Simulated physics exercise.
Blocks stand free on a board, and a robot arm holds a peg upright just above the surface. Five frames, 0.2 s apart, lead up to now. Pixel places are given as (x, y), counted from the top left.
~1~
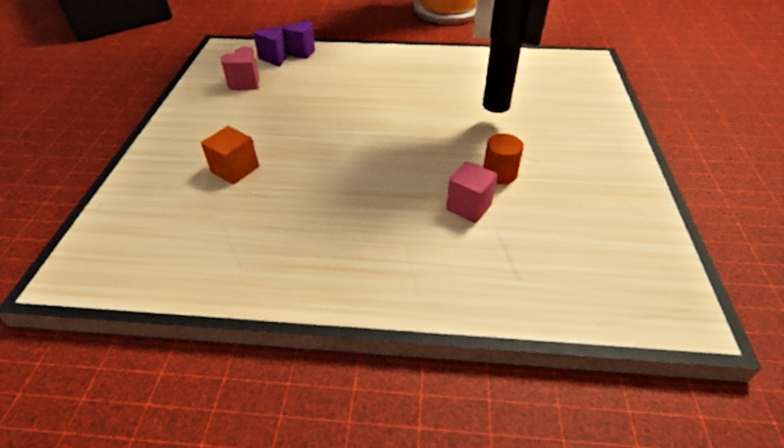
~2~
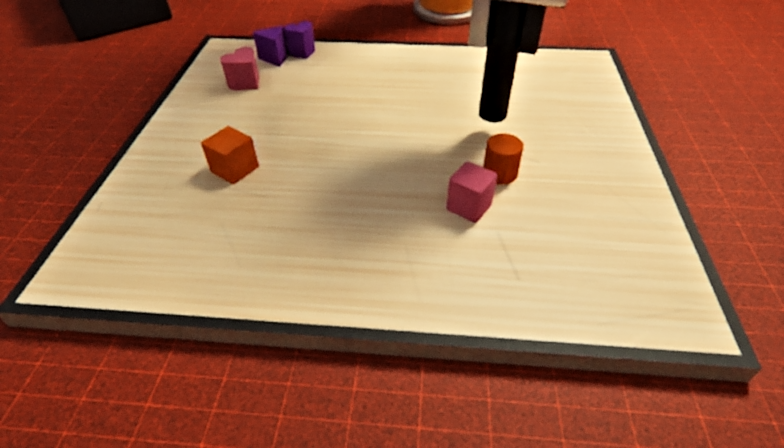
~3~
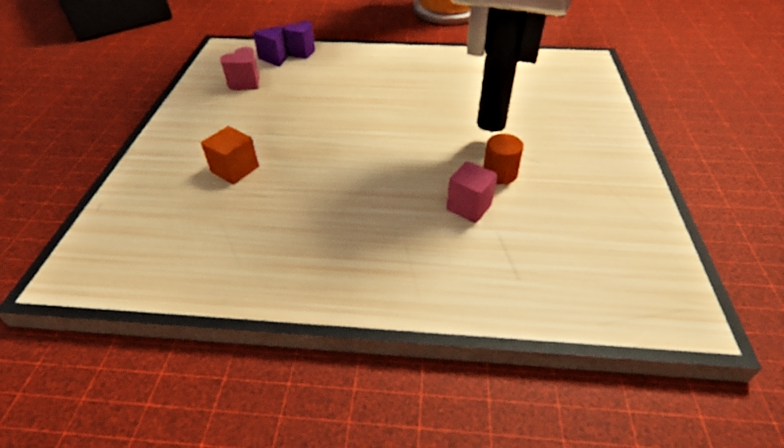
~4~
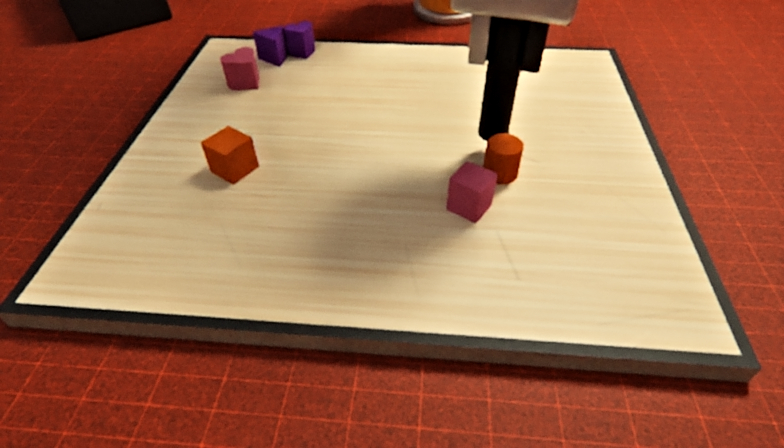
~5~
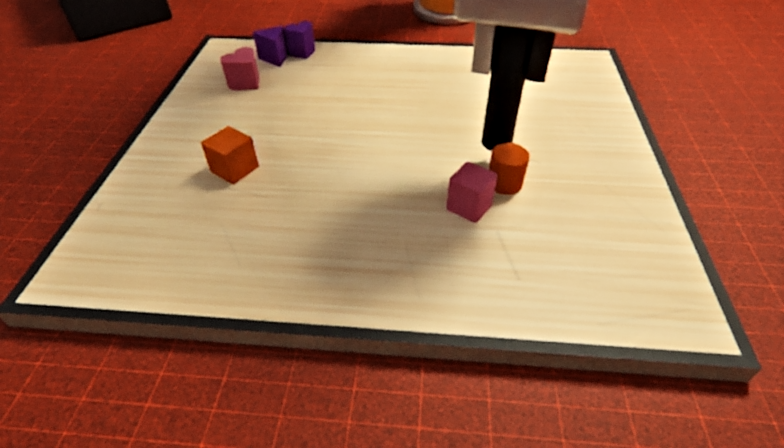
A robot arm holds a black peg upright over a pale wooden board with dark edges, seen from a fixed, raised view above a red gridded surface. An orange cylinder and a pink cube sit close together right of centre, an orange cube lies left, and a pink heart and purple blocks rest at the back left. The peg moves slowly toward the viewer and nudges the orange cylinder slightly forward and right, while the other blocks stay still.
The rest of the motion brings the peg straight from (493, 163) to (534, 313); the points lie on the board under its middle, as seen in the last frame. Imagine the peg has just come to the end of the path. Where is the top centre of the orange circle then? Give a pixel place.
It should be at about (572, 236).
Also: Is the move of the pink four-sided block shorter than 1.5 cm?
Going by the path, yes.
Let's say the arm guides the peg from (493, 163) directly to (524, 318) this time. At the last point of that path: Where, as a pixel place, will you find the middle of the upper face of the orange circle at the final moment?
It should be at (561, 226) by then.
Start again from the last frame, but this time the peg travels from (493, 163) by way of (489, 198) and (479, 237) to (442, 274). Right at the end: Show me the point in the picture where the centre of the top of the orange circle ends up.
Around (530, 198).
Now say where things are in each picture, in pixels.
The first frame shows peg's lower end (496, 106); pink four-sided block (474, 176); orange circle (506, 143).
The second frame shows peg (493, 115); blocks still.
The third frame shows peg (491, 124); blocks still.
The fourth frame shows peg (493, 134); blocks still.
The fifth frame shows peg (497, 143); pink four-sided block (474, 176); orange circle (511, 153).
On the path given first. One third of the way, peg (509, 185); pink four-sided block (474, 180), turned 20° clockwise; orange circle (537, 196).
Two thirds of the way, peg (523, 234); pink four-sided block (475, 183), turned 40° clockwise; orange circle (568, 230).
At the end, peg (540, 294); pink four-sided block (475, 183), turned 40° clockwise; orange circle (572, 236).
